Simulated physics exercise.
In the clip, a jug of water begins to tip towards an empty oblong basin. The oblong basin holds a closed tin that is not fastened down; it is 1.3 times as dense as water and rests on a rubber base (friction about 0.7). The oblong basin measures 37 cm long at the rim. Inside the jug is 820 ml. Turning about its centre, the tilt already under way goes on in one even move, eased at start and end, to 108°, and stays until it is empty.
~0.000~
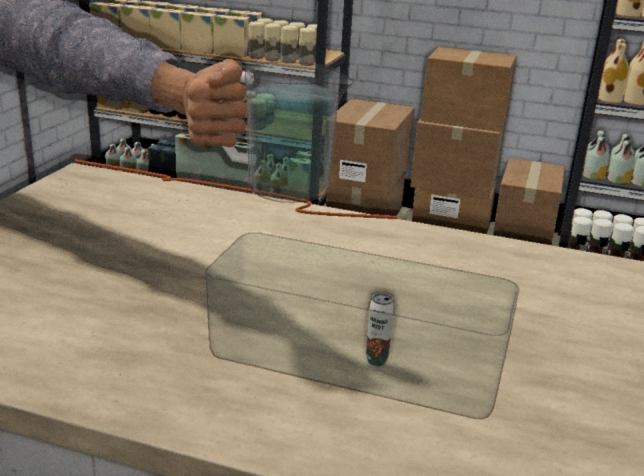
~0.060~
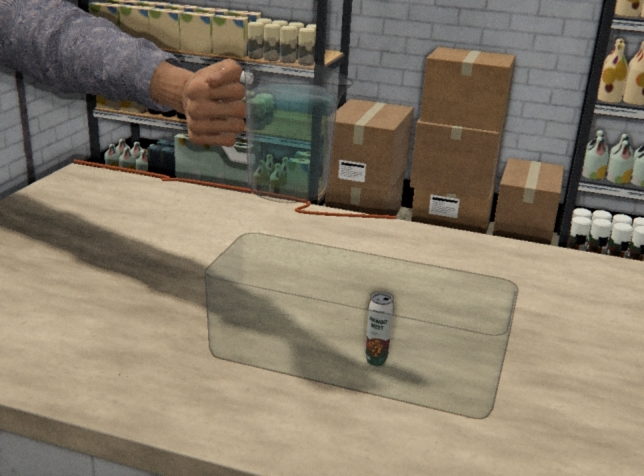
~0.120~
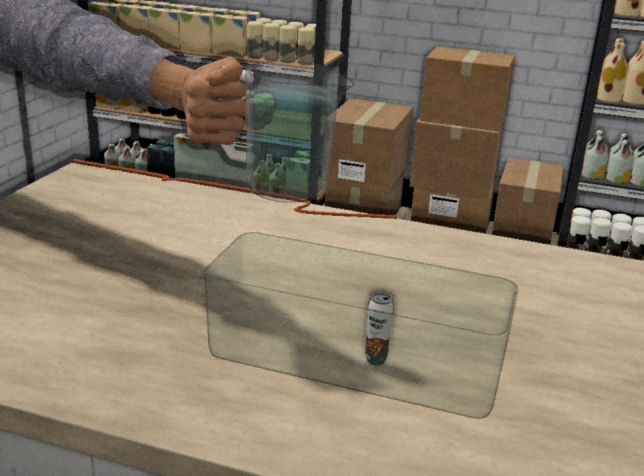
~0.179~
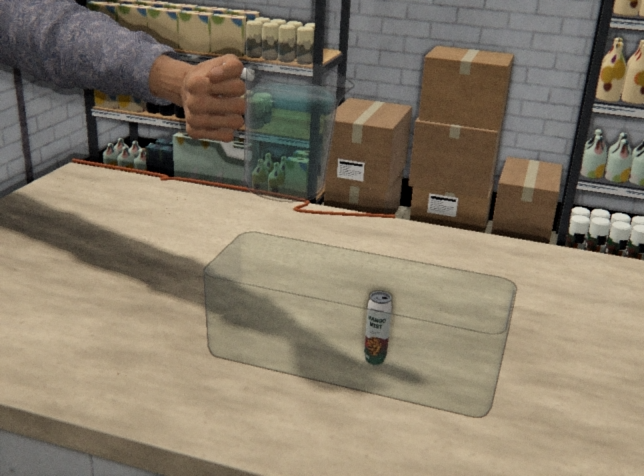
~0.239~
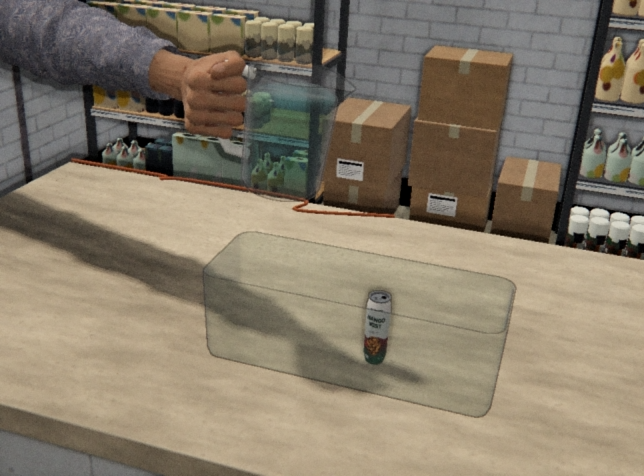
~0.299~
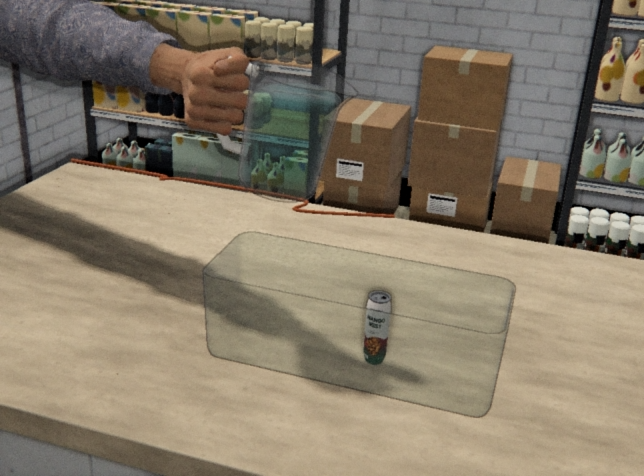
A clear jug of water, gripped by a fist in a grey sleeve at upper left, starts level and then tilts slightly to the right in a slow turn. Below it, a see-through oblong basin holding a small upright tin with a white and orange-green label rests unmoving on a pale wooden counter. Seen from slightly above, the storeroom behind has stocked shelves, brown boxes and white brick.
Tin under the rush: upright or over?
Upright.
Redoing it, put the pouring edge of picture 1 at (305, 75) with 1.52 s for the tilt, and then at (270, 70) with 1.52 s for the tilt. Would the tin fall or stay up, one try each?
In the first try it comes down; in the second it remains standing.
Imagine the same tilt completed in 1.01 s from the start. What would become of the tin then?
Outcome - the tin remains standing.
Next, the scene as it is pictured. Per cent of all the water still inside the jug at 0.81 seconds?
Roughly 86 %.
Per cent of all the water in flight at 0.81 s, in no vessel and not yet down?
12 per cent.
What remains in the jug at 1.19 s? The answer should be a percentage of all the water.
About 34 per cent.
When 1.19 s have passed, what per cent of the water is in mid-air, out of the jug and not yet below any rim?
About 22 per cent.
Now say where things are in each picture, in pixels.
Tilt 0°; pouring edge (353, 82); surface from (254, 88) to (337, 98); the oblong basin's rim runs from (225, 253) to (514, 310); the tin's top is at (382, 301), in the first frame.
Tilt 0°; pouring edge (353, 83); surface from (253, 88) to (336, 99), in the second frame.
Tilt 2°; pouring edge (353, 84); surface from (254, 87) to (336, 98), in the third frame.
Tilt 4°; pouring edge (354, 86); surface from (254, 86) to (337, 99), in the fourth frame.
Tilt 6°; pouring edge (356, 89); surface from (255, 87) to (339, 98), in the fifth frame.
Tilt 10°; pouring edge (358, 94); surface from (256, 88) to (342, 99), in the sixth frame.
By 0.81 s the tilt is 60° and 86 per cent is still to pour; the tin stands where it began.
By 1.19 s the tilt is 96° and 35 per cent is still to pour; the tin stands where it began.
By 1.59 s the tilt is 108° and 1 per cent is still to pour; the tin stands where it began.
By 2.02 s the tilt is 108° and 0 per cent is still to pour; the tin stands where it began.
At rest the tin stands where it began.
